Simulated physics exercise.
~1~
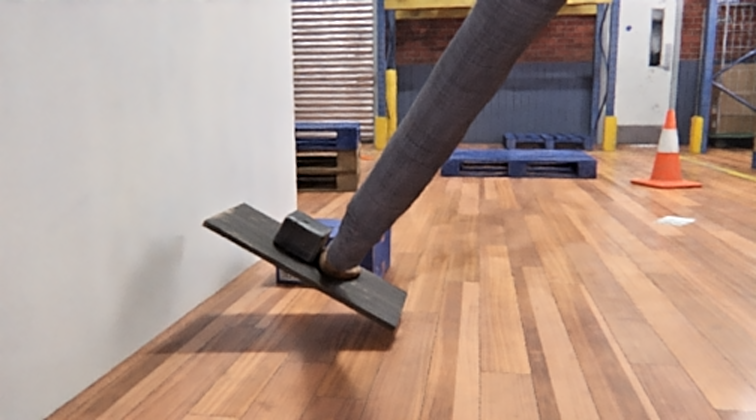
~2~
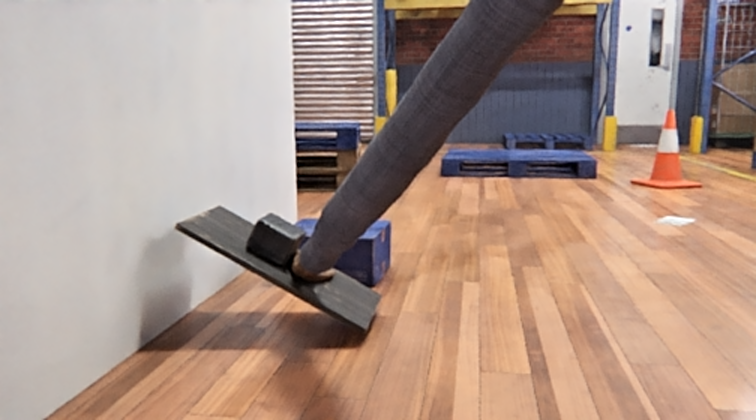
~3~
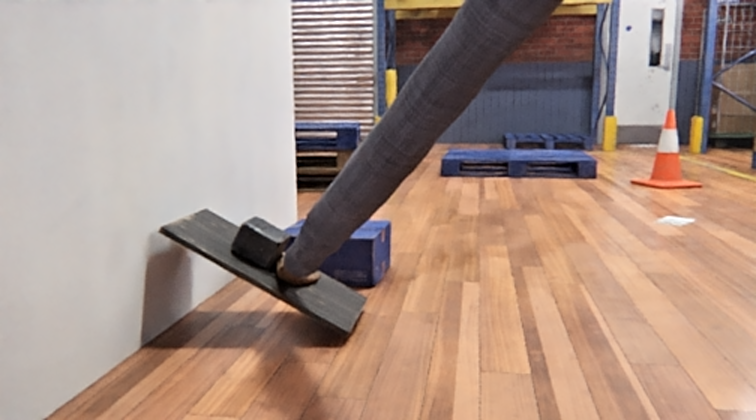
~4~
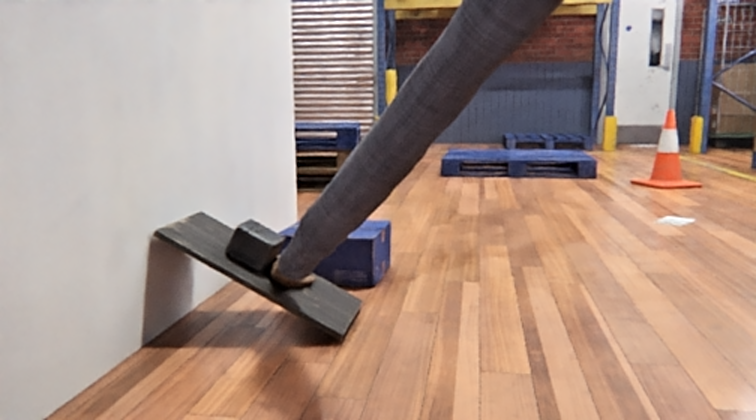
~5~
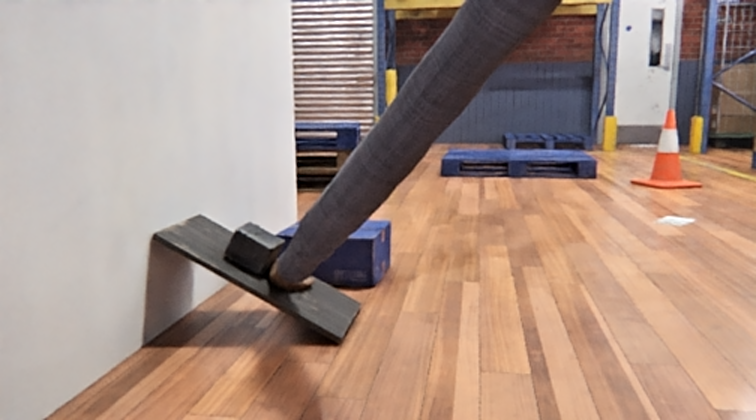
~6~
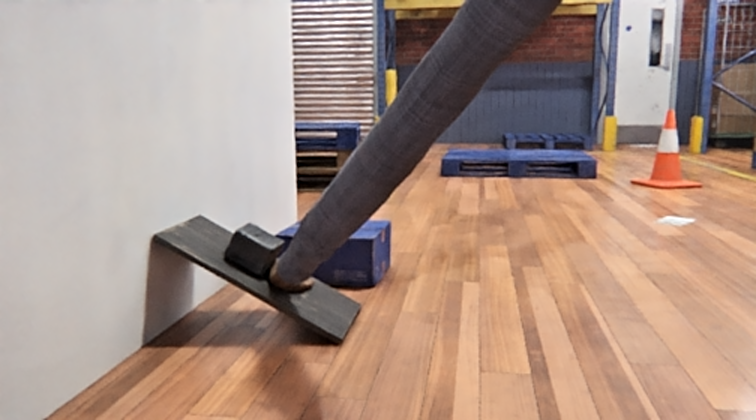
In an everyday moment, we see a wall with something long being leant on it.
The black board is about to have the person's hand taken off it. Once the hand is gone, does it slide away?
Yes: It slumps.
Then, 0.42 s after the last picture, black board 29° lower than it was left near (278, 319).
Then, 0.84 s after the last picture, black board 28° lower than it was left near (278, 320).
At rest, moved from the start, black board; blue box in place. Seen from the same camera at the end, black board near (278, 320). The board gives way.
